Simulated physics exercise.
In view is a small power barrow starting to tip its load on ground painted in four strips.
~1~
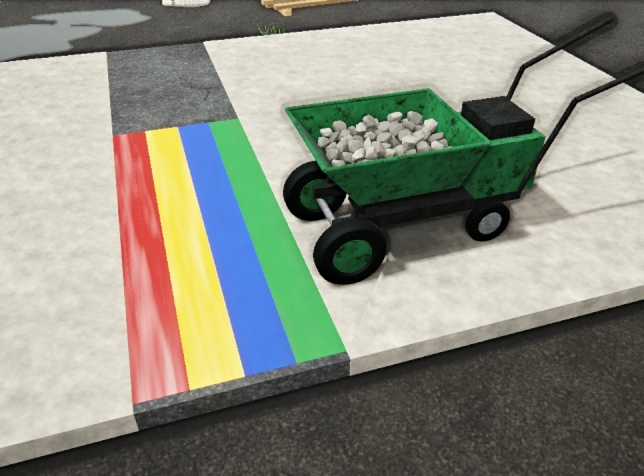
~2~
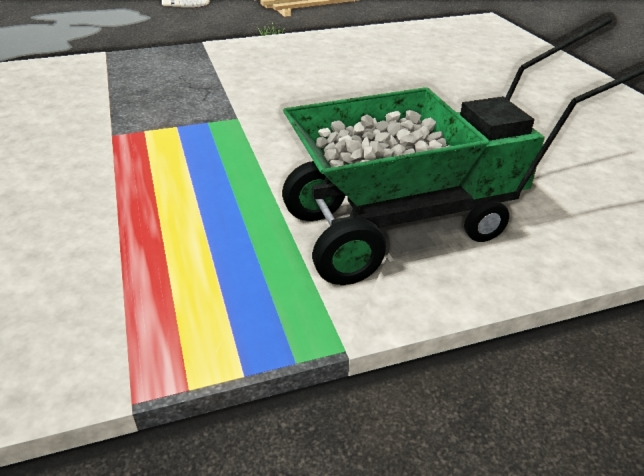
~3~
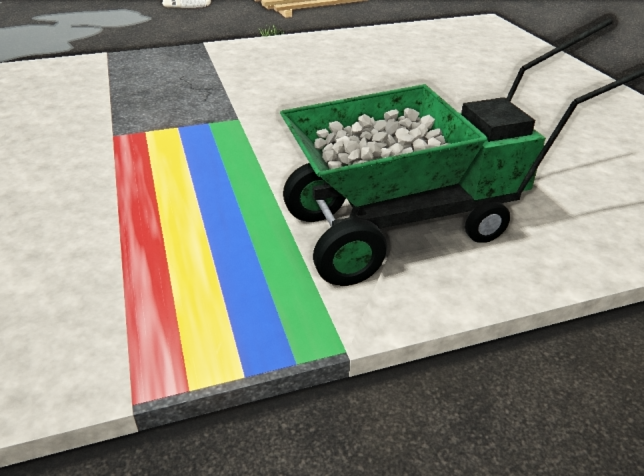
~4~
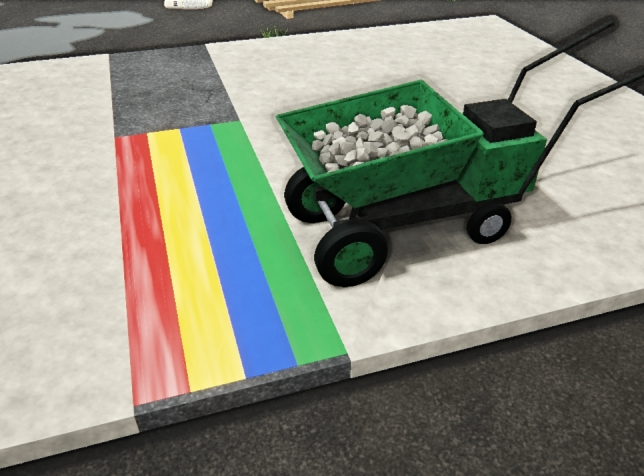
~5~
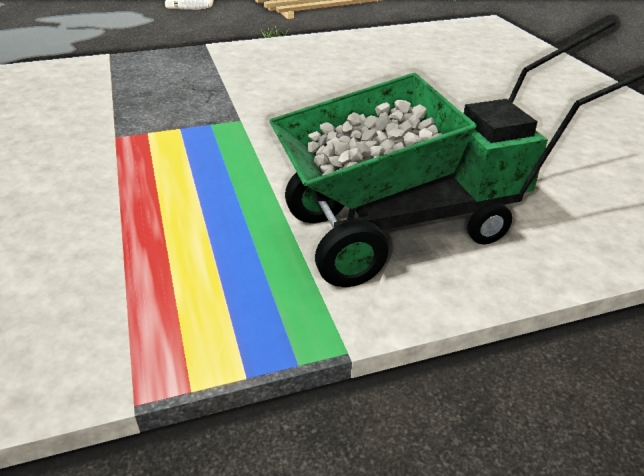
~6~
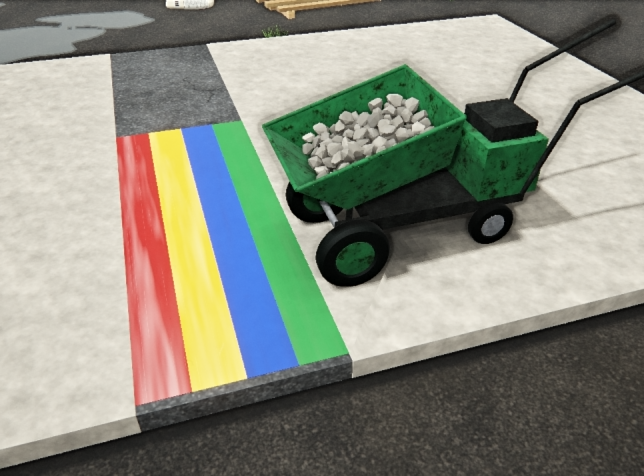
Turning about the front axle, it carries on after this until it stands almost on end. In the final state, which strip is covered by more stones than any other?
The yellow strip is.
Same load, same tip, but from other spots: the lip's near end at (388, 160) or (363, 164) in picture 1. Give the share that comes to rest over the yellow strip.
Some 20 in a hundred, then some 20 in a hundred.
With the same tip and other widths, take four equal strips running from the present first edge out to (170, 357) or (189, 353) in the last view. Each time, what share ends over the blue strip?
Near 10 and then 10 in a hundred.
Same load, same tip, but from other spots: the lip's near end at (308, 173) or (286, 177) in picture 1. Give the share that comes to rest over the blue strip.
About 10 and 0 per cent.
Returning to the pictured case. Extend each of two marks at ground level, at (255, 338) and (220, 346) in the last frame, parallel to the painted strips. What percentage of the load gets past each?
I'd say some 90 in a hundred, and after that 50 in a hundred.
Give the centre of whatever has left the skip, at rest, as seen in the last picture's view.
Somewhere around (198, 273) in the last picture.
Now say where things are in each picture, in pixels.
In the first picture, lip of the skip at (325, 171), level; top of the load at (392, 142), broken stones; green strip at (306, 318); blue strip at (258, 329); yellow strip at (208, 341); red strip at (156, 353).
In the second picture, lip of the skip at (323, 172), level; top of the load at (390, 142).
In the third picture, lip of the skip at (319, 174), tipped barely; top of the load at (388, 141).
In the fourth picture, lip of the skip at (314, 179), tipped a little; top of the load at (400, 133).
In the fifth picture, lip of the skip at (306, 184), tipped a little; top of the load at (402, 130).
In the sixth picture, lip of the skip at (297, 190), tipped clearly; top of the load at (395, 125); green strip at (309, 320); blue strip at (261, 331); yellow strip at (211, 343); red strip at (159, 355).
Soon after the last picture, skip tipped steeply; all in the skip.
A little later, skip tipped steeply; nearly all in the skip; a stray few over the blue strip; a small part over the yellow strip.
Later still, skip tipped right over; about a quarter in the skip; about a quarter over the blue strip; about a third over the yellow strip; about a quarter over the red strip; a small part off the paint.
By the end, skip tipped right over; a stray few in the skip; a stray few over the green strip; about a quarter over the blue strip; about half over the yellow strip; about a quarter over the red strip; a small part off the paint.
